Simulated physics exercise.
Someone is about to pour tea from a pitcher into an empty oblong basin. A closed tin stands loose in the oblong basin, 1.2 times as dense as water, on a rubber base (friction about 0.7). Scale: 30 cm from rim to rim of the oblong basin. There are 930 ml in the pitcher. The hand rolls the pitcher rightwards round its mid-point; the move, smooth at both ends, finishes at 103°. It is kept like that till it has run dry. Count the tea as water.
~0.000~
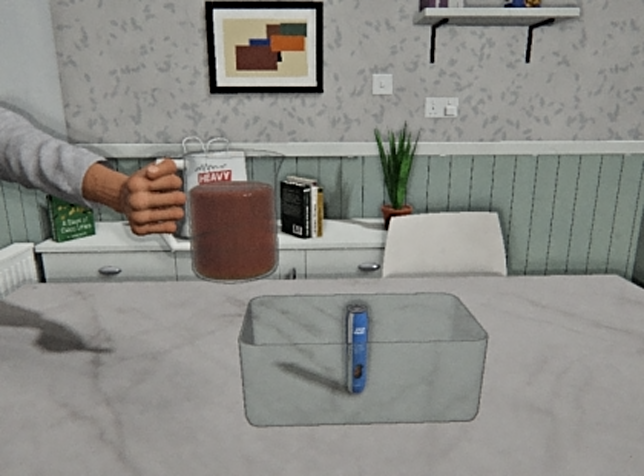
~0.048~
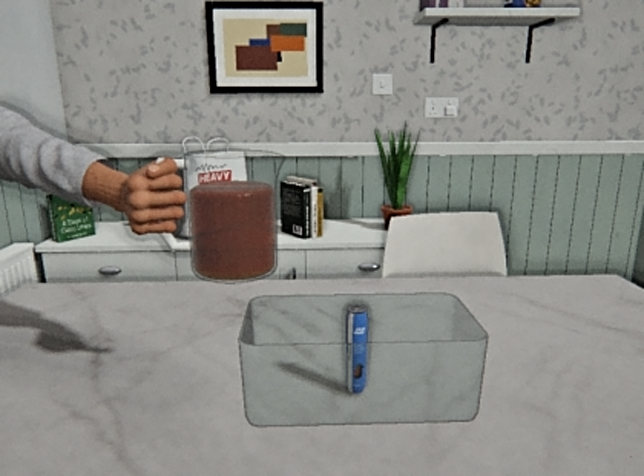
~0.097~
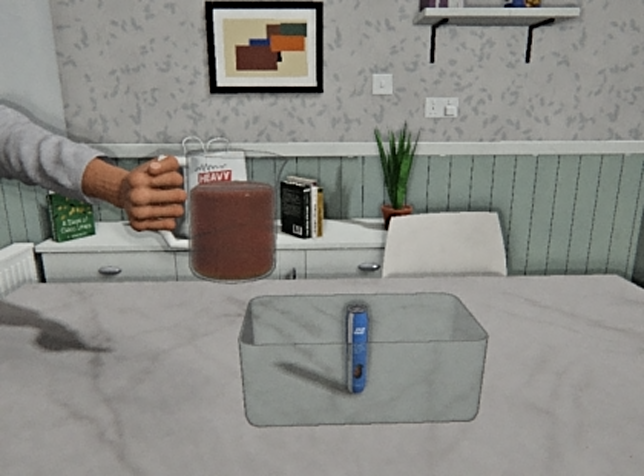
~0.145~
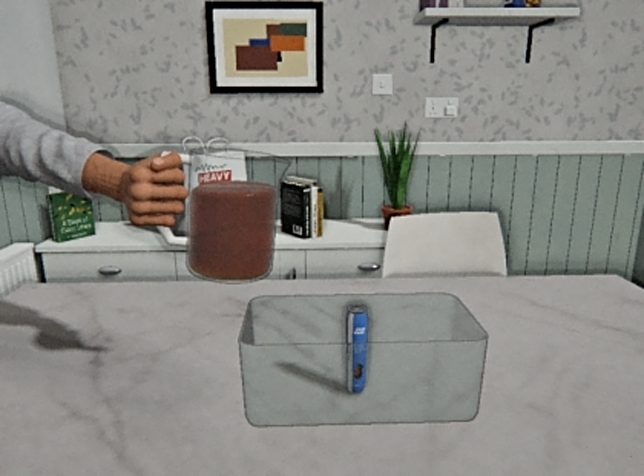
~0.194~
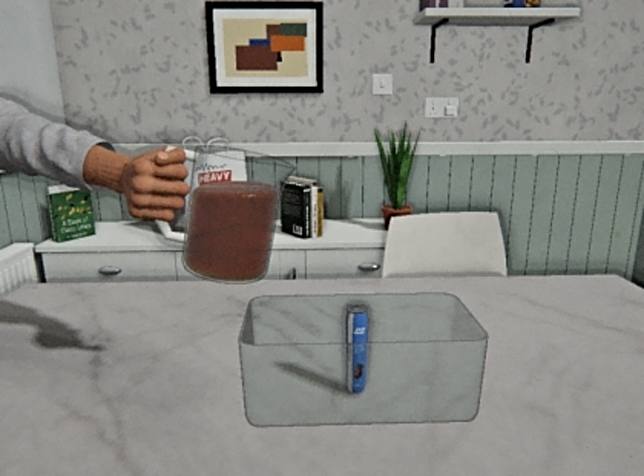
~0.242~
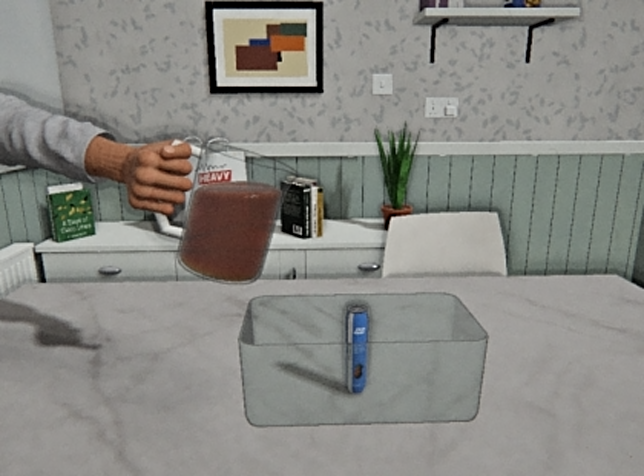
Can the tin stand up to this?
The tin topples.
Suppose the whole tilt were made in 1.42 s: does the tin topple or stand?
Then it goes over.
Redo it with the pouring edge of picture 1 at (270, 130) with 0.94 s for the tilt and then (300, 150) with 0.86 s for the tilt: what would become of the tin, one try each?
First it topples; then it falls.
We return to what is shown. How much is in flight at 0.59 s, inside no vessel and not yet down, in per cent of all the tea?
Some 10 per cent.
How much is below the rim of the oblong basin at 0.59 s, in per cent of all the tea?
About 1 per cent.
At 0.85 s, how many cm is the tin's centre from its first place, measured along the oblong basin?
About 1 cm.
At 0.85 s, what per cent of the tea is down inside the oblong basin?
Near 38 in a hundred.
Then, 0.59 s in, the tilt is 75° and 89 per cent is still to pour; the tin stands where it began.
Then, 0.85 s in, the tilt is 102° and 40 per cent is still to pour; the tin leans 10°.
Then, 1.12 s in, the tilt is 103° and 8 per cent is still to pour; the tin lies on its side.
Then, 1.41 s in, the tilt is 103° and 1 per cent is still to pour; the tin lies on its side.
Finally, the tin lies on its side.
